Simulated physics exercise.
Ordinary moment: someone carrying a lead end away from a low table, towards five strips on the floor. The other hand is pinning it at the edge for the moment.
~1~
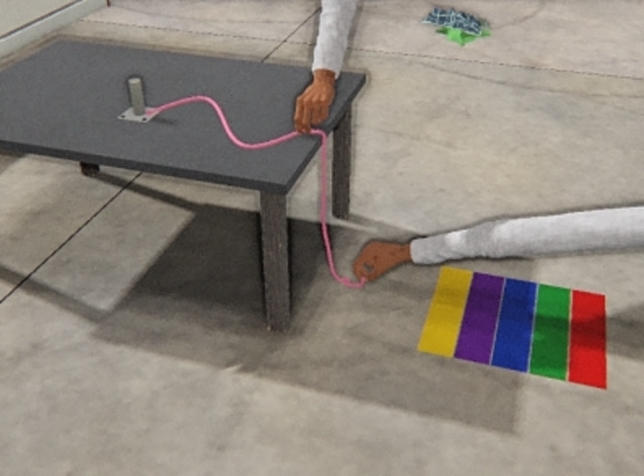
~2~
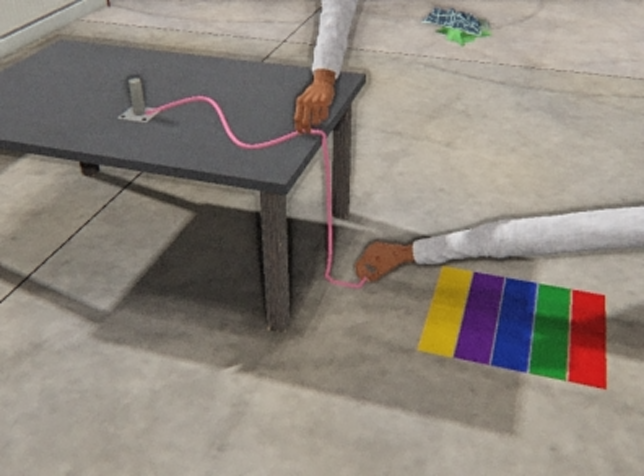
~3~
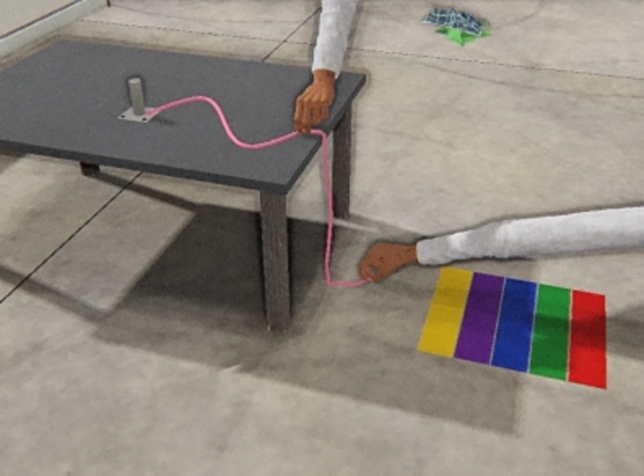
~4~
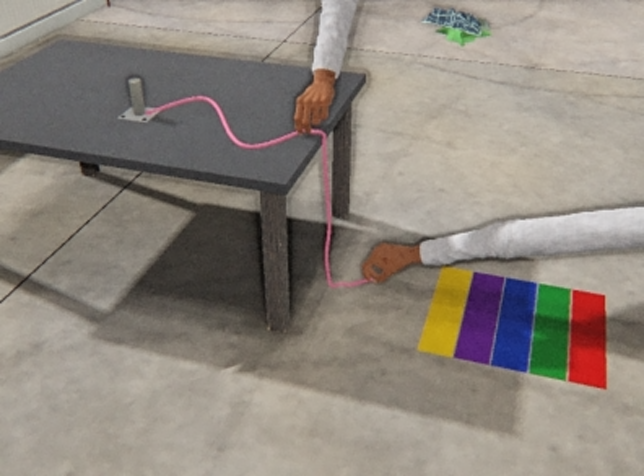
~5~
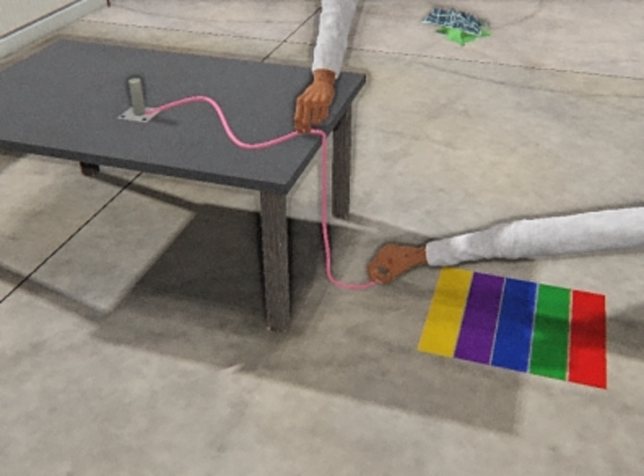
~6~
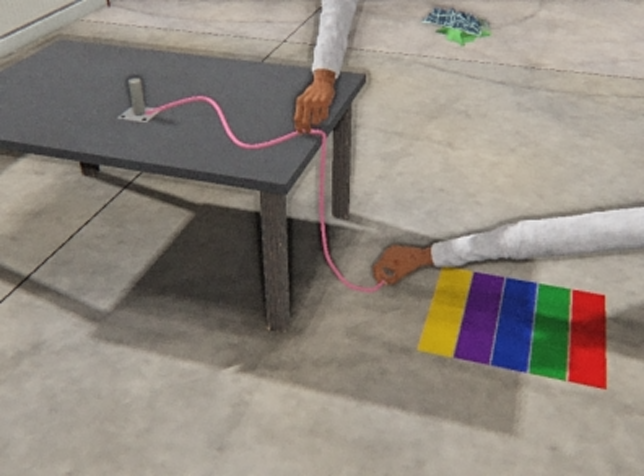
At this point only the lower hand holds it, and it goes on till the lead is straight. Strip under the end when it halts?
Red strip.
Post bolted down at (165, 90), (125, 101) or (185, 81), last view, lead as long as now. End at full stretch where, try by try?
Respectively (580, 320), (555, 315) and (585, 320).
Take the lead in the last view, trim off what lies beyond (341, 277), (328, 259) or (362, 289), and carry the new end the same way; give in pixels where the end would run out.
Roughly at (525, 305) for the first, (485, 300) for the second and (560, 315) for the third.
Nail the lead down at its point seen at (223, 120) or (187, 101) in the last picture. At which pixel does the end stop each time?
Per try (px, approx.): (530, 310), (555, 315).
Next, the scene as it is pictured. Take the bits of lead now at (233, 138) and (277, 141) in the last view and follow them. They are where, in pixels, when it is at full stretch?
First point (311, 132), second point (360, 160).
Early on, end near (532, 309); over blue.
Midway, end near (570, 316); over green.
At the end of the slack, end near (591, 320); over red. It halts on the red strip.
